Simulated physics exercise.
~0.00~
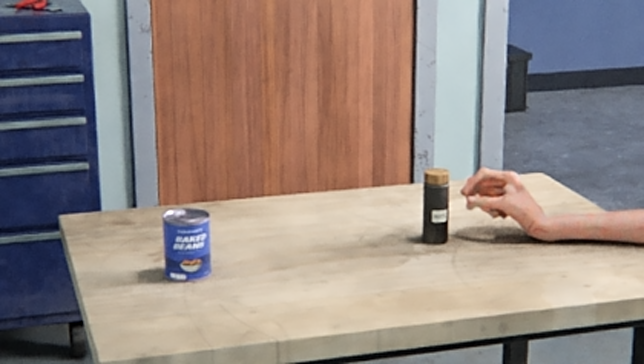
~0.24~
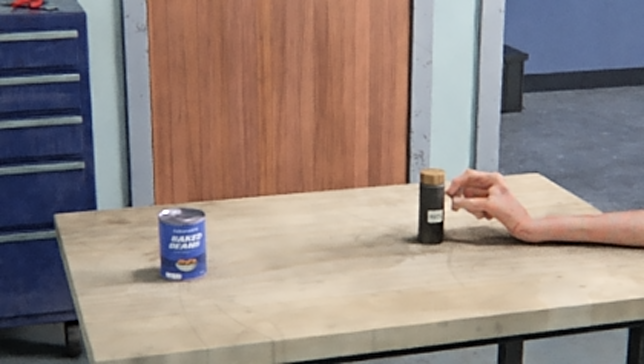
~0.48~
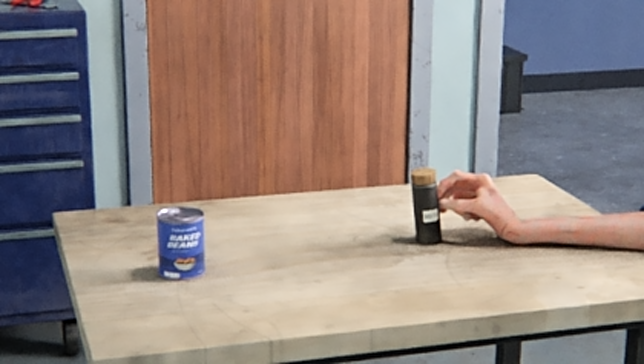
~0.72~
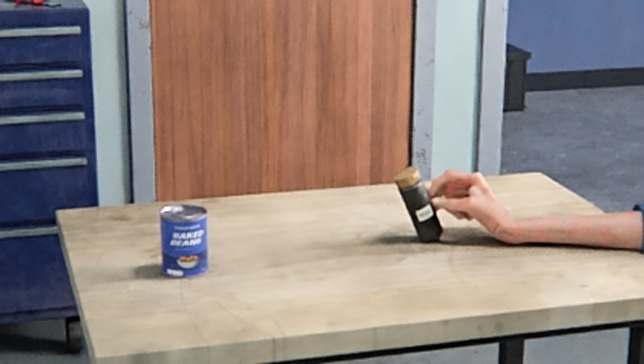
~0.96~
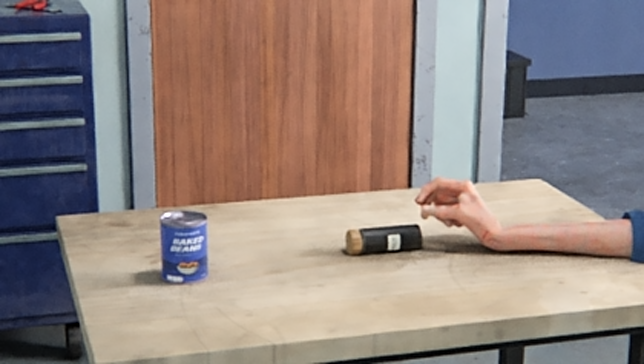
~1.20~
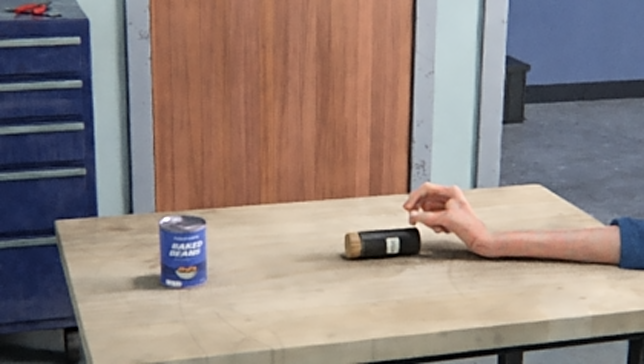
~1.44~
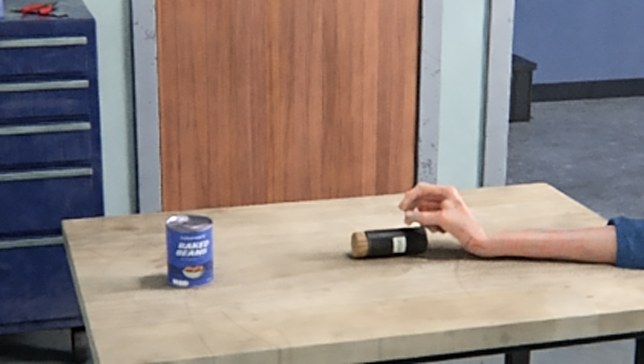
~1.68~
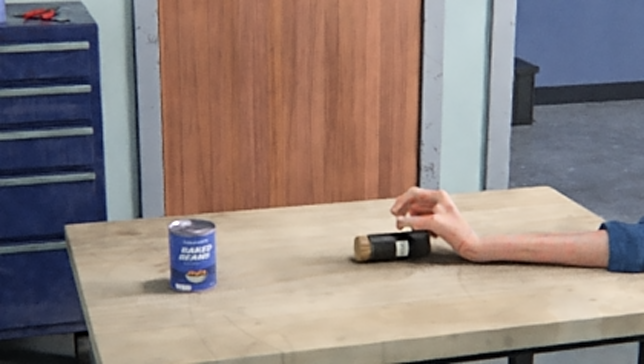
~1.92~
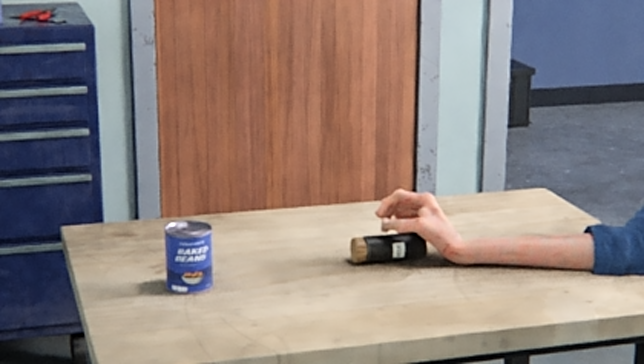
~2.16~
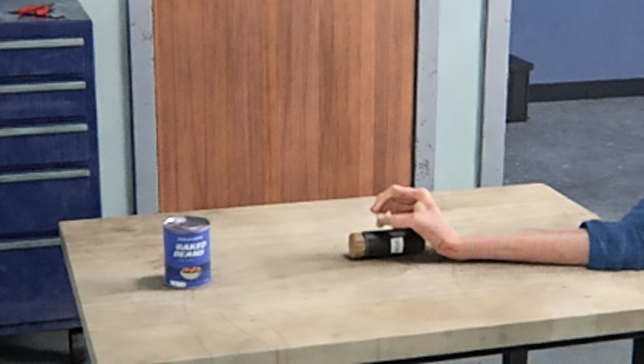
Black shaker tipping over to the left under a fingertip's push and lying on its side, the blue tin still standing.
